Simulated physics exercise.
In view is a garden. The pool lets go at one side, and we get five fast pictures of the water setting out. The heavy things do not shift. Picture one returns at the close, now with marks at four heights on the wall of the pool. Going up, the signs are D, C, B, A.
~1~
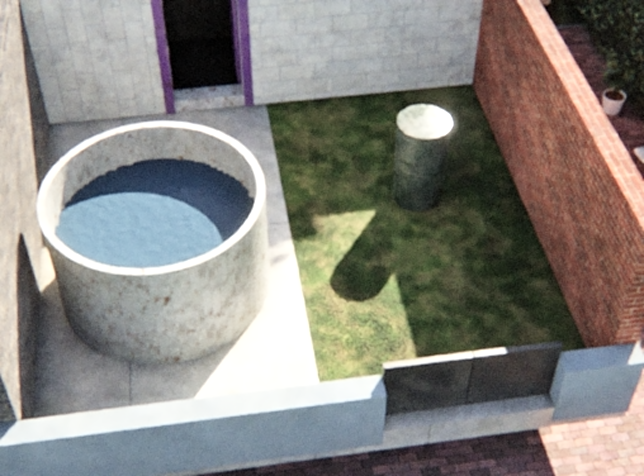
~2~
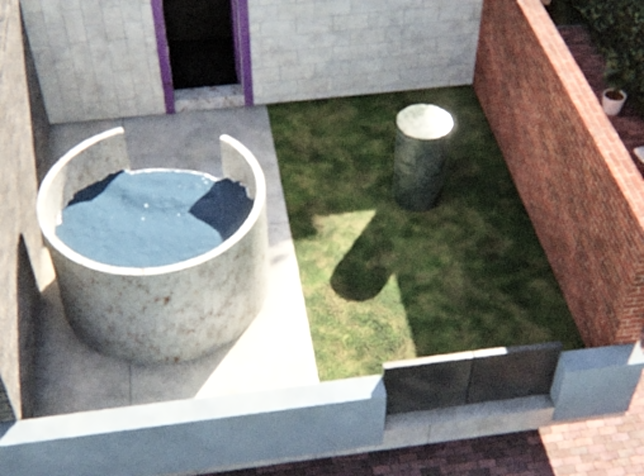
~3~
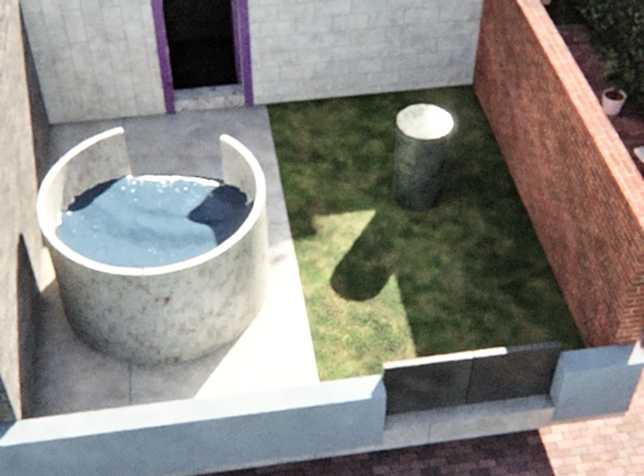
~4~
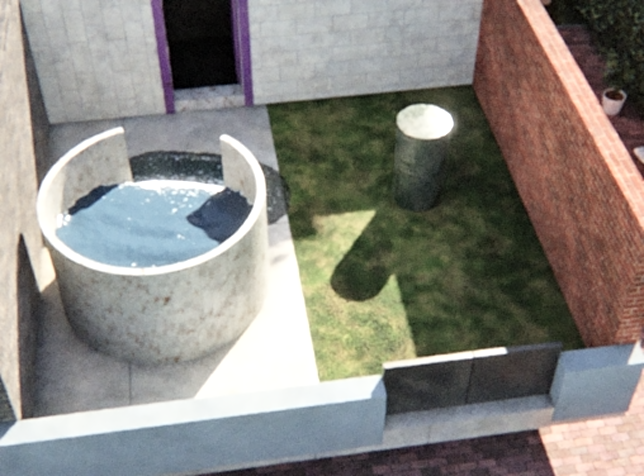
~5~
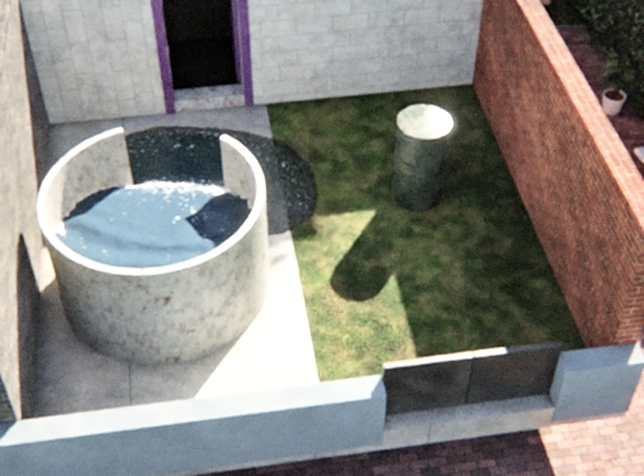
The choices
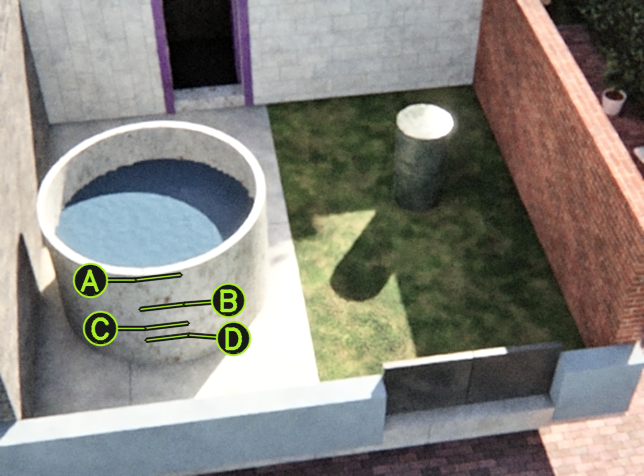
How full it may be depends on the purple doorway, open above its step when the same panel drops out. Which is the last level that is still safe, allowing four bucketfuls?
Choose D.
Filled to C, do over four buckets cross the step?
Yes, it does.
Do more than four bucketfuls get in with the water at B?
Yes, that goes wrong.
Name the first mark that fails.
C it is.
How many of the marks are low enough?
One.
On the marked copy, A at (157, 277); B at (162, 306); C at (166, 325); D at (168, 337); from the bottom up D, C, B, A.
If A is chosen, dozens of bucketfuls pour in.
If B is chosen, dozens of bucketfuls pour in.
If C is chosen, about 8 bucketfuls get in.
If D is chosen, a splash gets over, under a bucket.
